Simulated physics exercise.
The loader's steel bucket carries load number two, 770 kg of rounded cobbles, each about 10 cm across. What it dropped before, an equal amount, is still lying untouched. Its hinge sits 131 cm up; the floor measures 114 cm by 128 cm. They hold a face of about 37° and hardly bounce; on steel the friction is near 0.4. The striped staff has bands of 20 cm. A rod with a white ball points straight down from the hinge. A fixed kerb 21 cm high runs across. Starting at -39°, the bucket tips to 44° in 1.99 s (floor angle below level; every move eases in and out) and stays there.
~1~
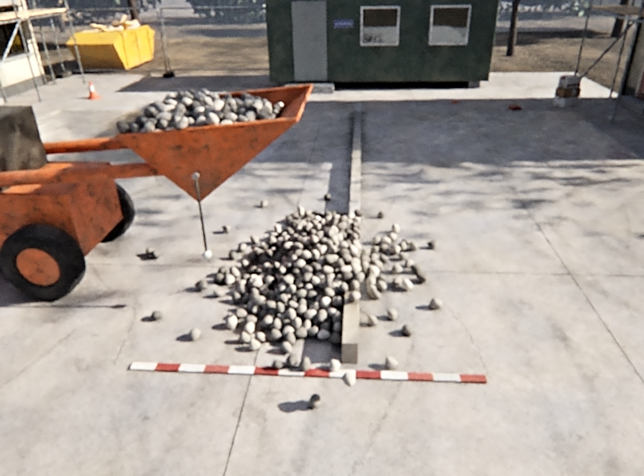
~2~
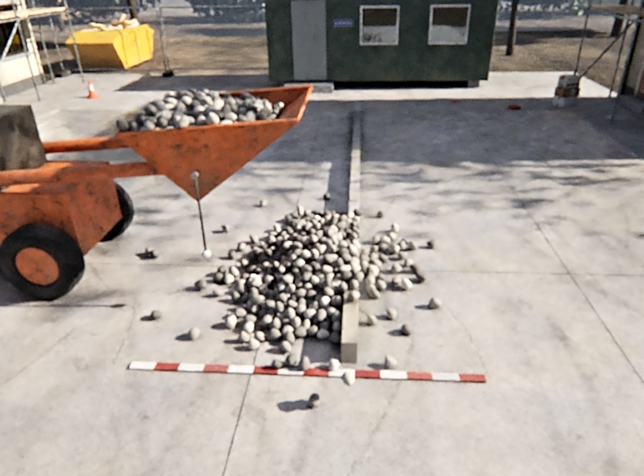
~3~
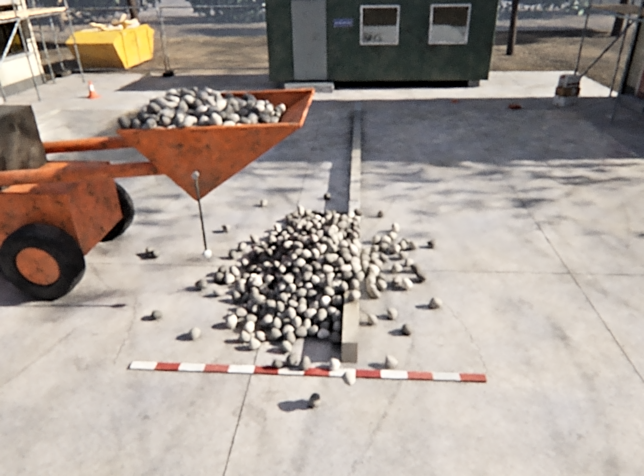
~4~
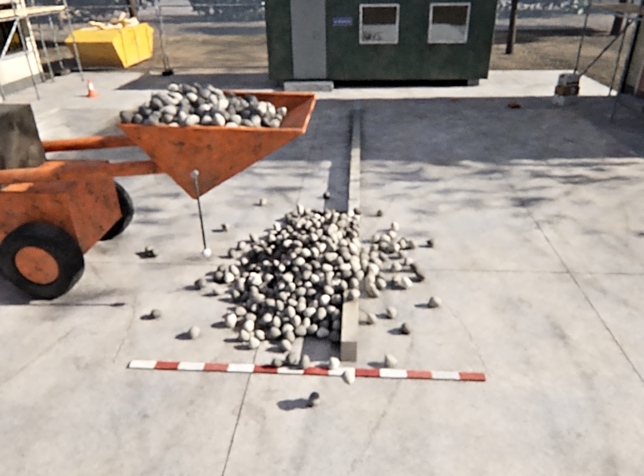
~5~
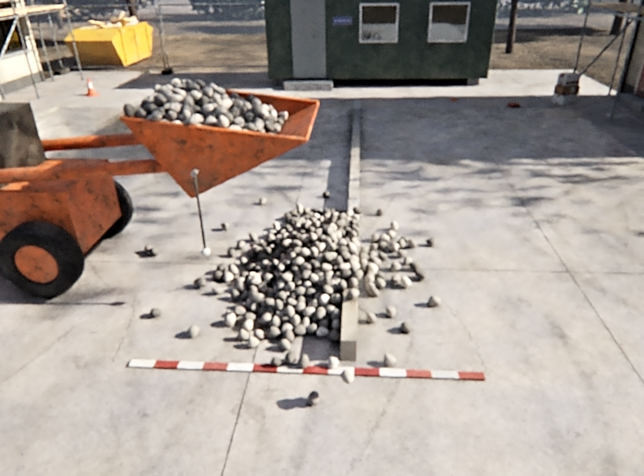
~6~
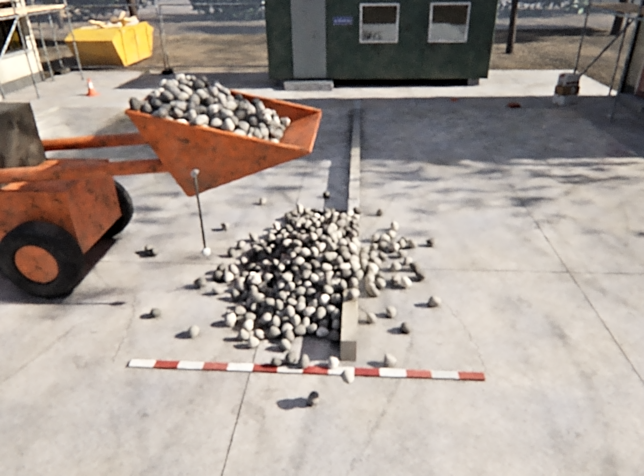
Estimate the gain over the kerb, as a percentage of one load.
Roughly 23 per cent of a load more.
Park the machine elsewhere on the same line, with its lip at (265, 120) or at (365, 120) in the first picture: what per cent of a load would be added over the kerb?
First some 5, then 90 per cent.
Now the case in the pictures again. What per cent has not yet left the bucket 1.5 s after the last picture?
Roughly 20 per cent is still inside.
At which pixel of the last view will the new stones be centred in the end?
Near (311, 246).
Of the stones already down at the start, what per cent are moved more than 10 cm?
About 25 per cent.
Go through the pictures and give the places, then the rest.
In the first frame, the bucket is at -39°, its lip at (297, 120); the top of the load is at (187, 101). The earlier load is highest near (329, 235), 37 cm above ground level, 94 % on this side of the kerb, 6 % over the kerb.
In the second frame, the bucket is at -38°, its lip at (298, 121); the top of the load is at (187, 100).
In the third frame, lip at (301, 125), floor tilted -36°, highest stones at (180, 98).
In the fourth frame, lip at (303, 131), floor tilted -32°, highest stones at (177, 94).
In the fifth frame, lip at (307, 140), floor tilted -27°, highest stones at (177, 89).
In the sixth frame, lip at (310, 152), floor tilted -21°, highest stones at (179, 85).
Then, 0.9 s after the last picture the floor is at 31°; in per cent of one load, 92 in the bucket, 102 on this side of the kerb, 6 over the kerb; the foremost stones are at (415, 258).
Then, 1.5 s after the last picture the floor is at 44°; in per cent of one load, 20 in the bucket, 164 on this side of the kerb, 16 over the kerb; the foremost stones are at (420, 262).
Then, 1.8 s after the last picture the floor is at 44°; in per cent of one load, 6 in the bucket, 169 on this side of the kerb, 26 over the kerb; the foremost stones are at (450, 271).
Then, 4.7 s after the last picture the floor is at 44°; in per cent of one load, 0 in the bucket, 171 on this side of the kerb, 29 over the kerb; the foremost stones are at (491, 277). Net gain over the kerb, 23.
